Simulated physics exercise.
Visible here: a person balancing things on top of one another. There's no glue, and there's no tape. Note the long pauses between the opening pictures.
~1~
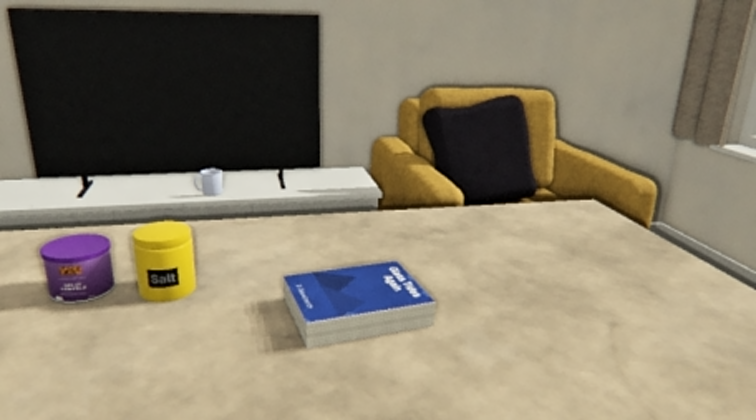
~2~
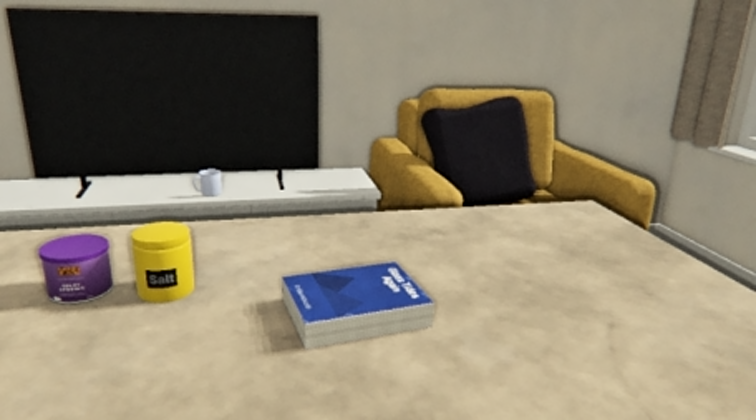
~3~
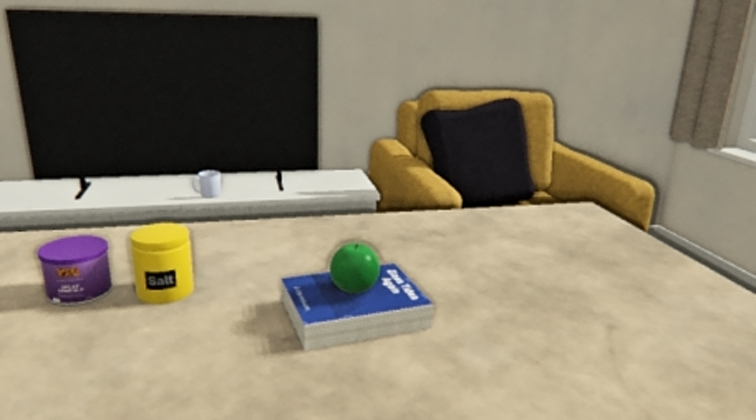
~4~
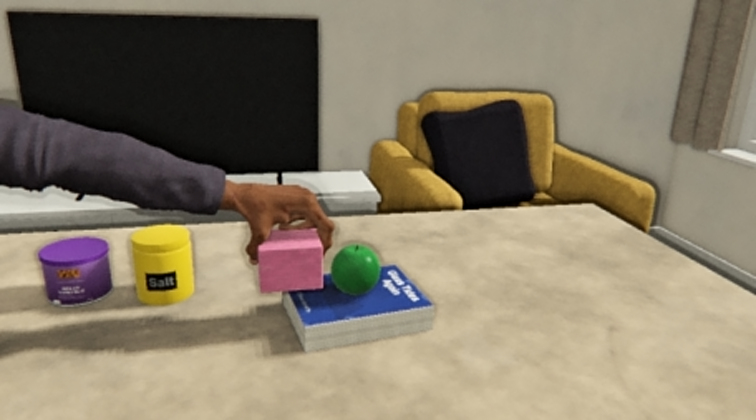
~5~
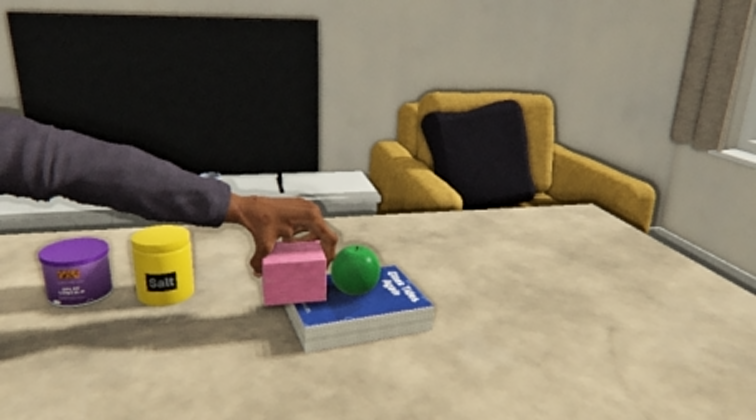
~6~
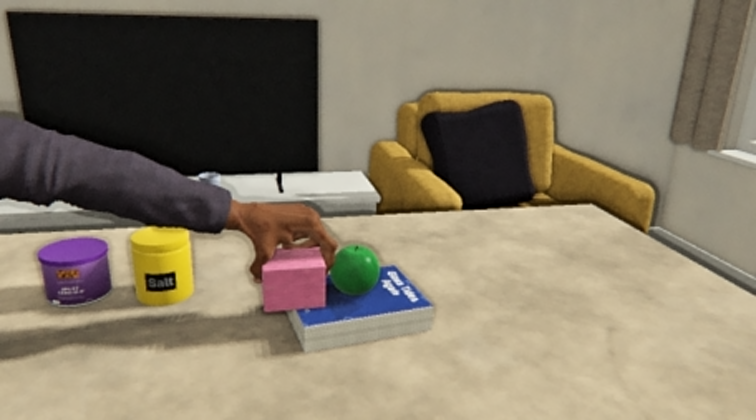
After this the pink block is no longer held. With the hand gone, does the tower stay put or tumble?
I predict no tumble.
Then, 0.70 s after the last picture, nothing has stirred.
Then, 1.70 s after the last picture, pink block resting near (292, 278).
At rest, all 5 in place. Seen from the same camera at the end, pink block near (292, 278). The pile holds.
